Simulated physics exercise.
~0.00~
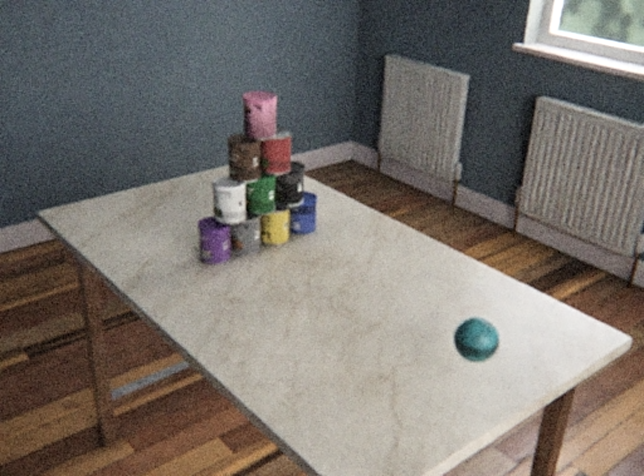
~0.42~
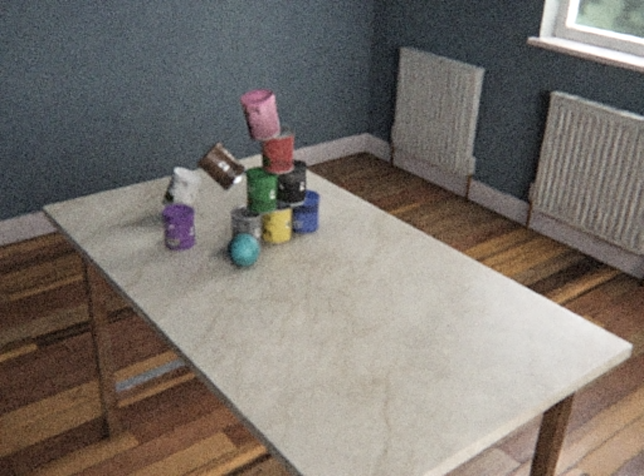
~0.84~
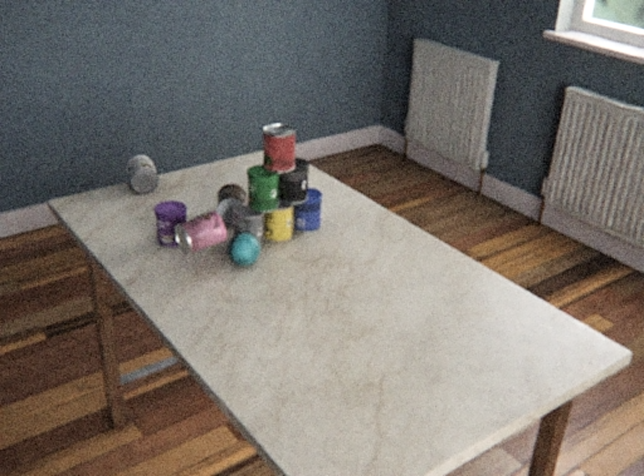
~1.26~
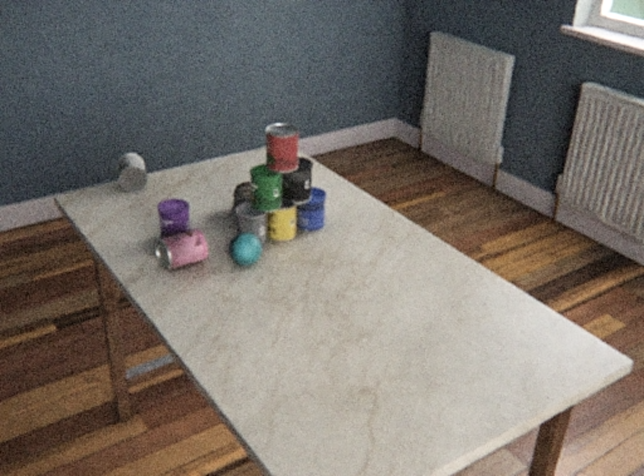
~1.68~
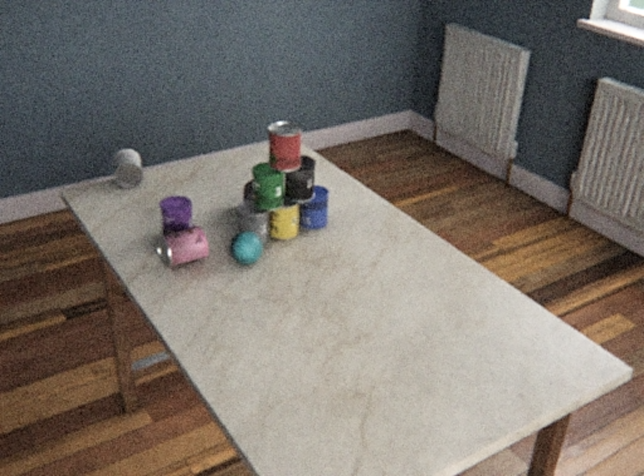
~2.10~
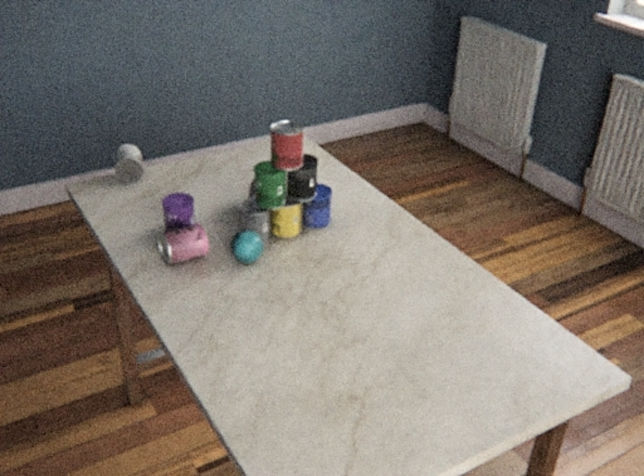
A turquoise ball hits the stacked tins, toppling several while the red tin stays on top.
